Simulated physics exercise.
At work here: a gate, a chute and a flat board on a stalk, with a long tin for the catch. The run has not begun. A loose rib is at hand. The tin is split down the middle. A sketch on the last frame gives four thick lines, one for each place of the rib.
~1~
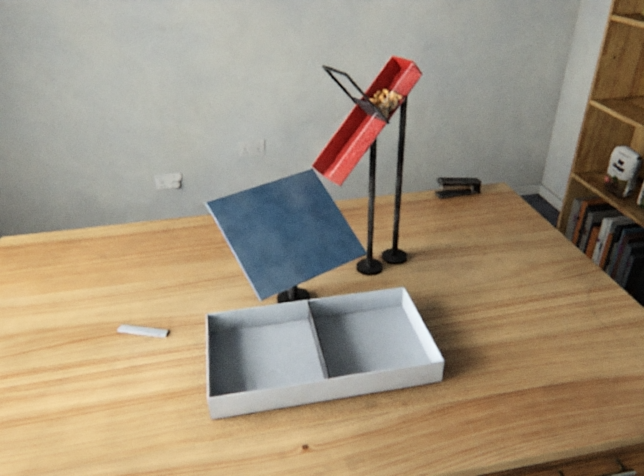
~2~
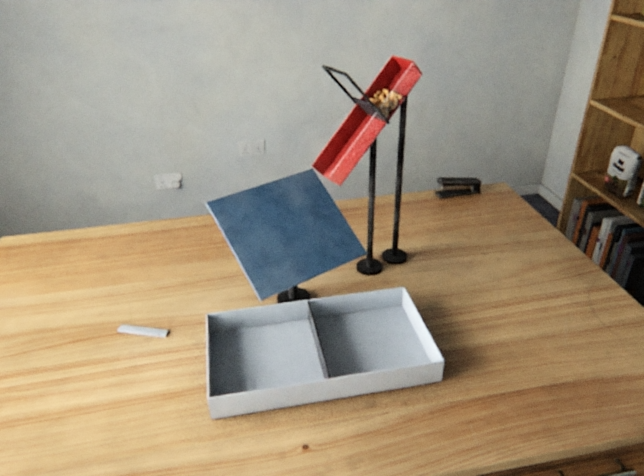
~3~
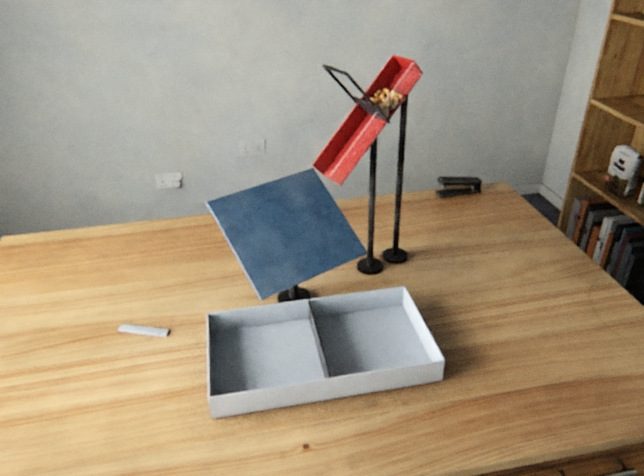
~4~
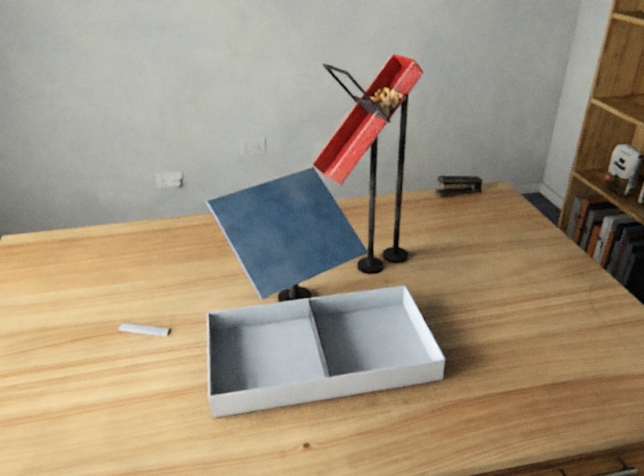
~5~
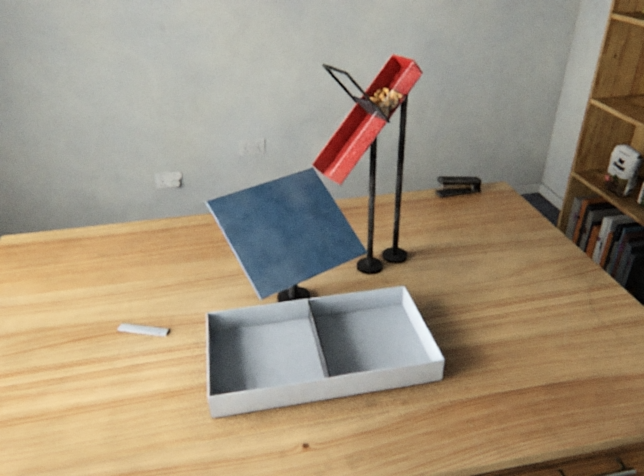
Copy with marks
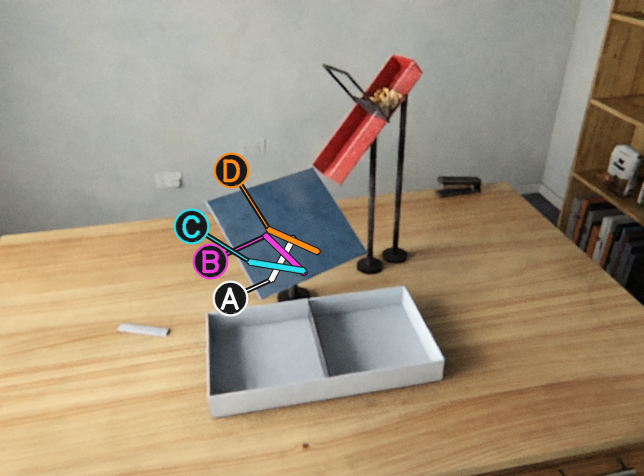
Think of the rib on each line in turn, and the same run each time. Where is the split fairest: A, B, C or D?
It is A.
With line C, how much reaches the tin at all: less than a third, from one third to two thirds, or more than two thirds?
It is more than two thirds.
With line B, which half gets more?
More lands on the right.
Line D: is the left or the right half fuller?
The right half.
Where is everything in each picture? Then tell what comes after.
Load behind the gate (380, 105), round wooden beads; lip of the chute (331, 181), sloping fairly steeply, in the first picture.
Middle of the board (289, 228), tilted fairly steeply; middle of its low edge (318, 275); of its high edge (263, 184), in the second picture.
Front corners of the tin (209, 398) and (444, 360); front end of its middle wall (330, 378); gate still shut (365, 103), in the third picture.
Middle of the load (381, 104); lip (332, 179), in the fourth picture.
Middle of the load (380, 104); lip (332, 180), in the fifth picture.
On the marked copy, line A from (293, 238) to (271, 279); line B from (265, 235) to (304, 272); line C from (250, 262) to (303, 270); line D from (269, 229) to (317, 251).
For line A, of what is caught, roughly two thirds in the left half, roughly a third in the right.
For line B, of what is caught, about a tenth in the left half, almost all in the right.
For line C, of what is caught, about a tenth in the left half, the larger part in the right.
For line D, of what is caught, about a tenth in the left half, almost all in the right.
